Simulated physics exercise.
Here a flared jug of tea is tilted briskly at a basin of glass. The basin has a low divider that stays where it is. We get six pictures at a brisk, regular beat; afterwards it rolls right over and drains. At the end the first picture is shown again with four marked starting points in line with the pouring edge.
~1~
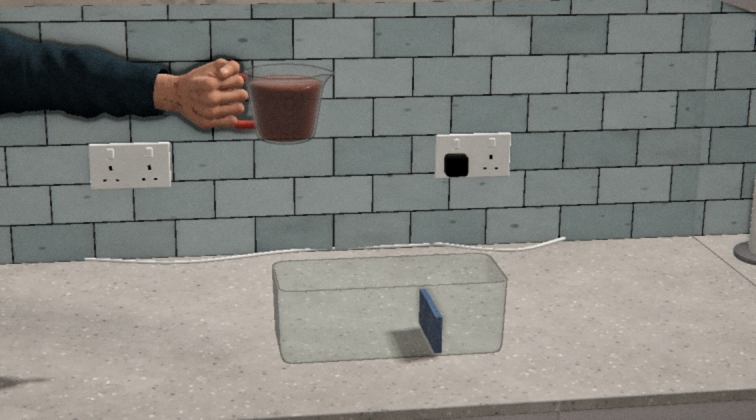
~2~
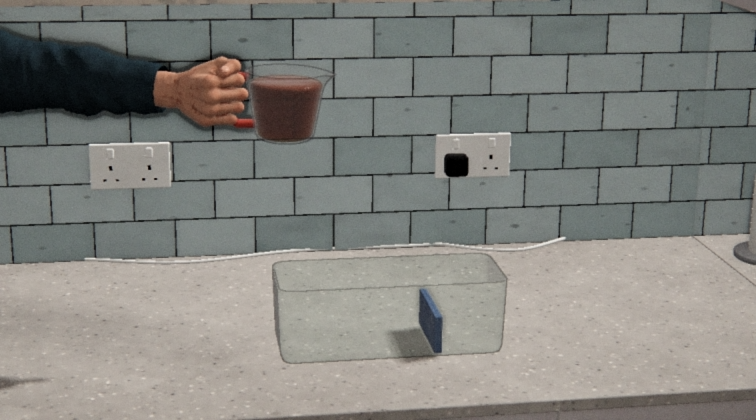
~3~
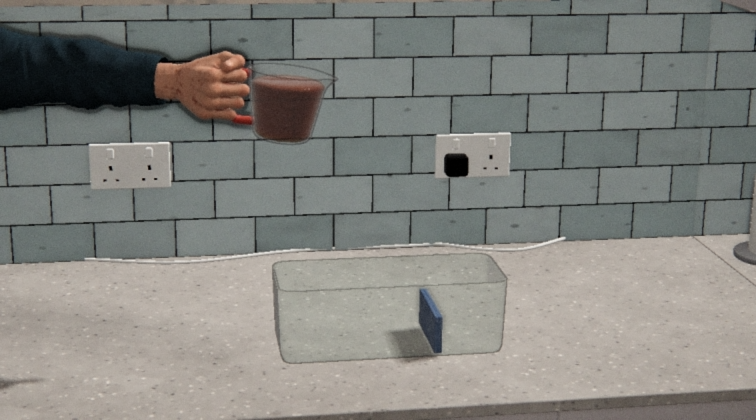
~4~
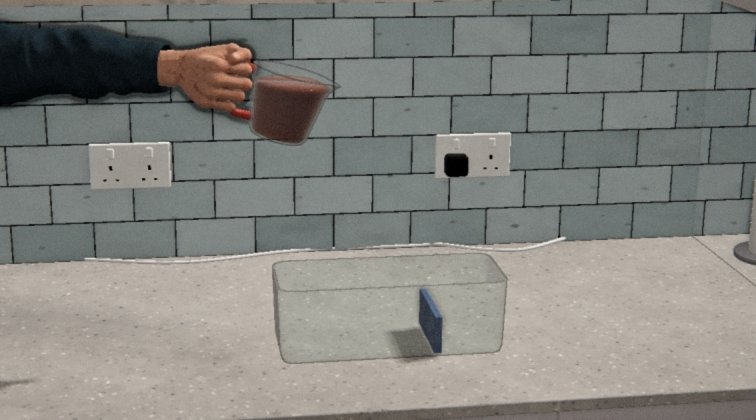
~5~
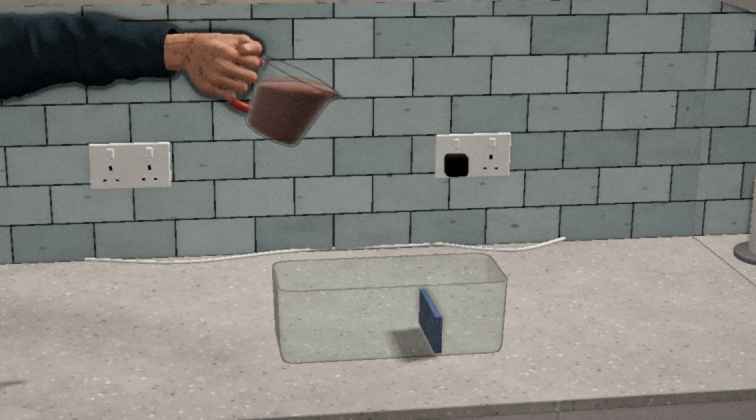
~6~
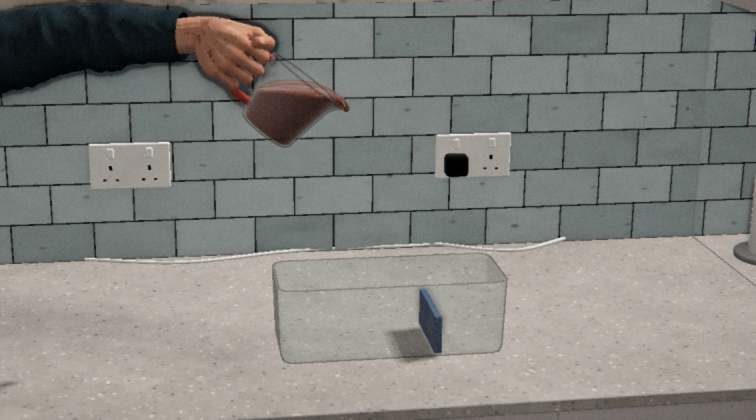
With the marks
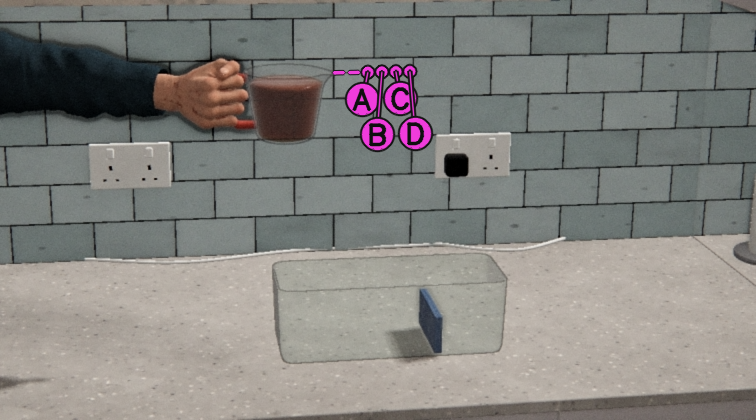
A pale speckled worktop against grey-green brick-patterned tiles with white wall sockets is seen from the front and slightly above, the view staying still. A dark-sleeved arm at upper left holds a clear, red-handled jug of reddish-brown tea above a clear glass basin with an upright blue panel inside. The hand lifts and turns, tilting the jug steadily rightward until tea reaches just over its lip.
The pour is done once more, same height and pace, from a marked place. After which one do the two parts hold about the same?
The answer is spot B.
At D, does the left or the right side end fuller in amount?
The right one.
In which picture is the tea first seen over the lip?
Picture 6.
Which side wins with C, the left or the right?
More ends on the right.
In magenta, A at (367, 72); B at (381, 71); C at (395, 71); D at (409, 71).
With A, about 79 % ends left of the wall and 13 % right of it; 9 % is lost outside.
With B, about 57 % ends left of the wall and 39 % right of it; 4 % is lost outside.
With C, about 24 % ends left of the wall and 70 % right of it; 6 % is lost outside.
With D, about 16 % ends left of the wall and 77 % right of it; 7 % is lost outside.
